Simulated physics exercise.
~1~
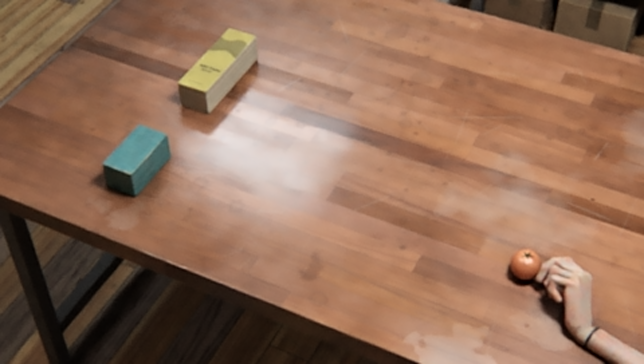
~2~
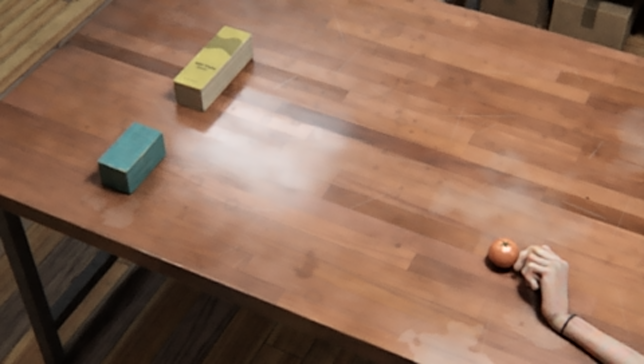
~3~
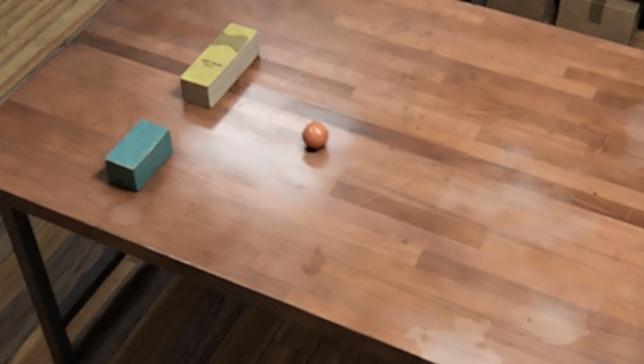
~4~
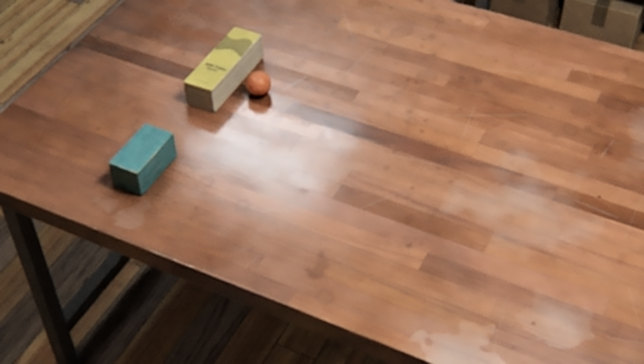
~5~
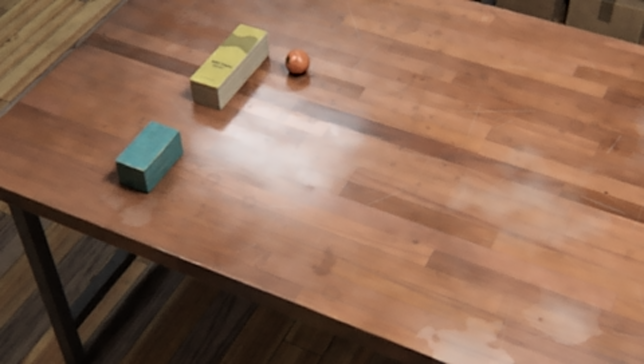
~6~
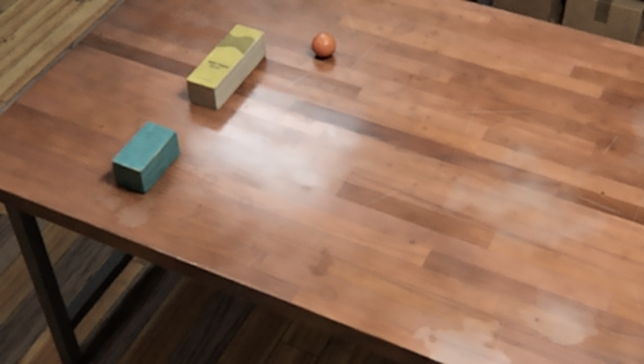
At first, a hand at the lower right of a wooden table holds a small orange tomato, while a turquoise block and a yellow book rest apart on the left, leaving a gap between them. The hand pushes the tomato left and slightly up, then lets go and withdraws from view. The tomato rolls quickly across the tabletop toward the upper left, drifting toward the yellow book rather than the gap. It reaches the book's right side and bounces off, turning back to the right. Finally, it moves up and away toward the far edge, still on the table, while the book and block stay in place.
